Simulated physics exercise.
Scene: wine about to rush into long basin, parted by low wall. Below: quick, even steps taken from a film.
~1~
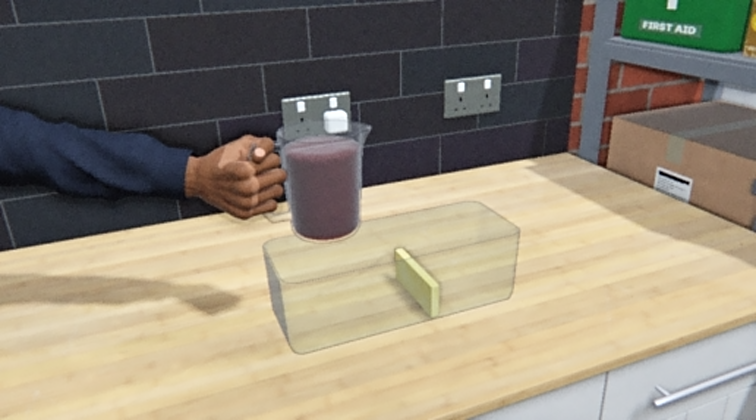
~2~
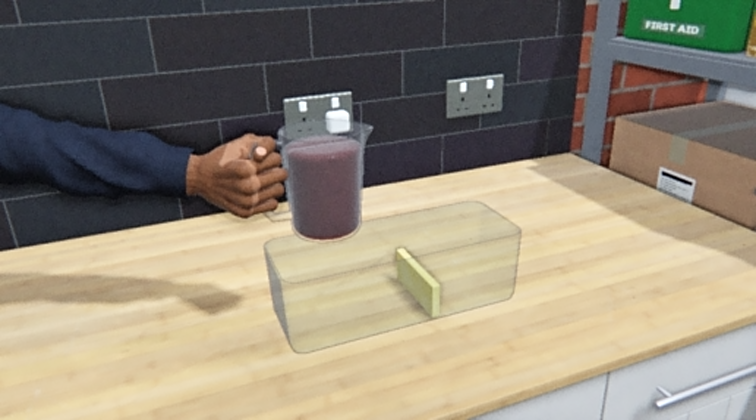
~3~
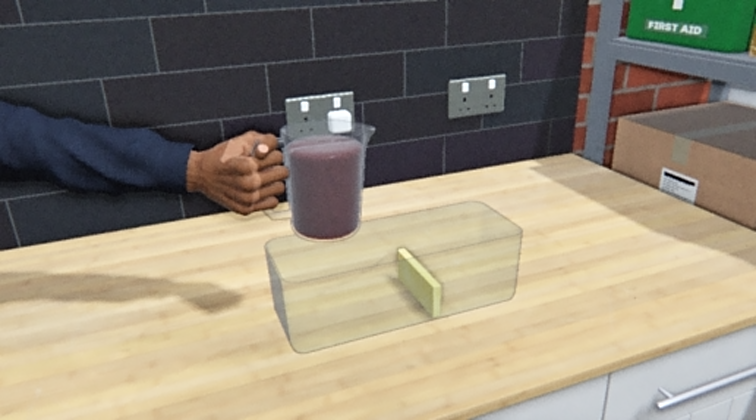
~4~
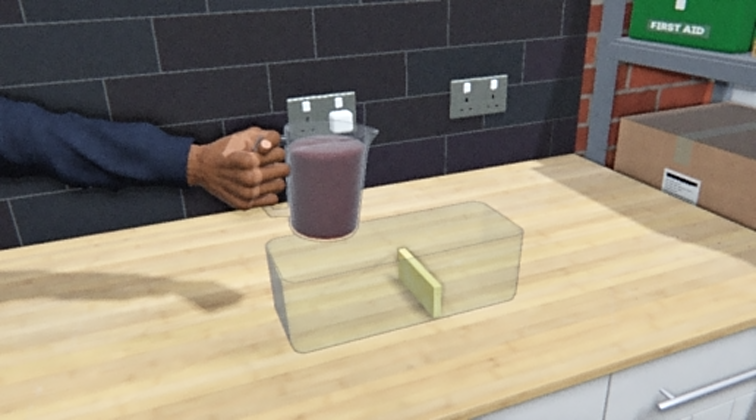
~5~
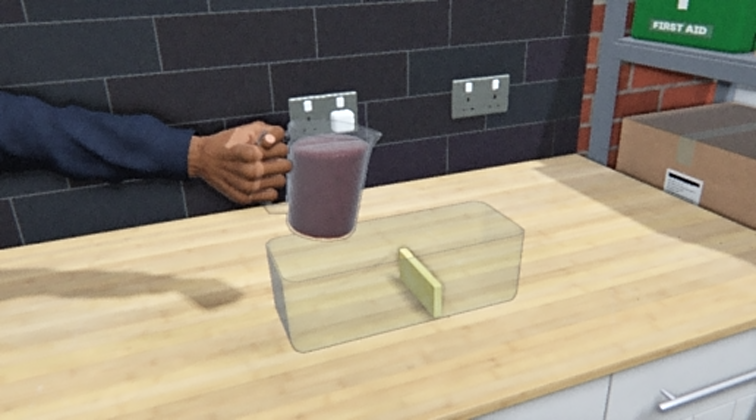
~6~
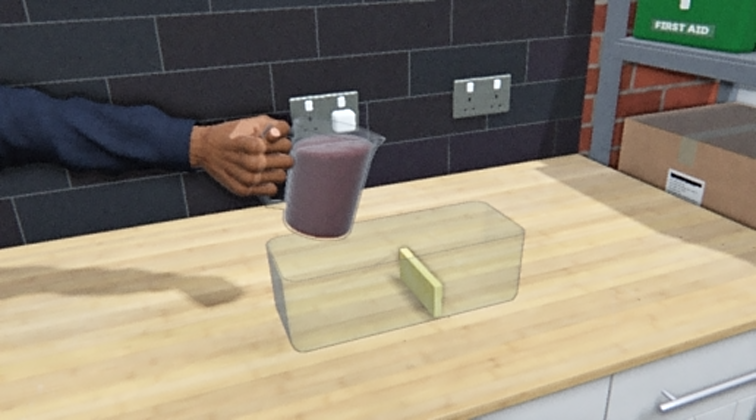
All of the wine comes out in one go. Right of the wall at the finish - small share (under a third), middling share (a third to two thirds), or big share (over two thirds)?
Middling.
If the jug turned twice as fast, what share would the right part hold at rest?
Close to 25 out of every hundred.
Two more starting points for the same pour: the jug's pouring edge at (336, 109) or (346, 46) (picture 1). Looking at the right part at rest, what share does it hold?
Close to 5 in a hundred, then close to 55 in a hundred.
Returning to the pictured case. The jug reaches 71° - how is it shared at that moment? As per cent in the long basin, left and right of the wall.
The left part holds around 0 percent, the right part 5 percent.
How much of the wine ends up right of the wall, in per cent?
It works out to around 50 percent.
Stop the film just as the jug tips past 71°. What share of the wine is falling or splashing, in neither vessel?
Around 15 in a hundred, more or less.
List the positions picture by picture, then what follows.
Tilt 0°; pouring edge (370, 125); surface from (282, 151) to (357, 140); the long basin's rim runs from (272, 264) to (499, 216); the wall's top is at (416, 267), in the first frame.
Tilt 1°; pouring edge (372, 125); surface from (283, 150) to (358, 140), in the second frame.
Tilt 2°; pouring edge (374, 127); surface from (285, 149) to (360, 140), in the third frame.
Tilt 6°; pouring edge (377, 129); surface from (288, 150) to (363, 140), in the fourth frame.
Tilt 10°; pouring edge (381, 132); surface from (290, 149) to (367, 139), in the fifth frame.
Tilt 15°; pouring edge (384, 137); surface from (293, 151) to (372, 140), in the sixth frame.
A moment on, the jug is tipped part way and 79 per cent is still to pour, 0 is left of the wall and 7 right of it.
Next, the jug is tipped right over and 26 per cent is still to pour, 21 is left of the wall and 42 right of it.
Then the jug is tipped right over and 1 per cent is still to pour, 50 is left of the wall and 47 right of it.
Later the jug is tipped right over and 0 per cent is still to pour, 52 is left of the wall and 48 right of it.
At rest 52 per cent lies left of the wall, 48 right of it and 0 outside.
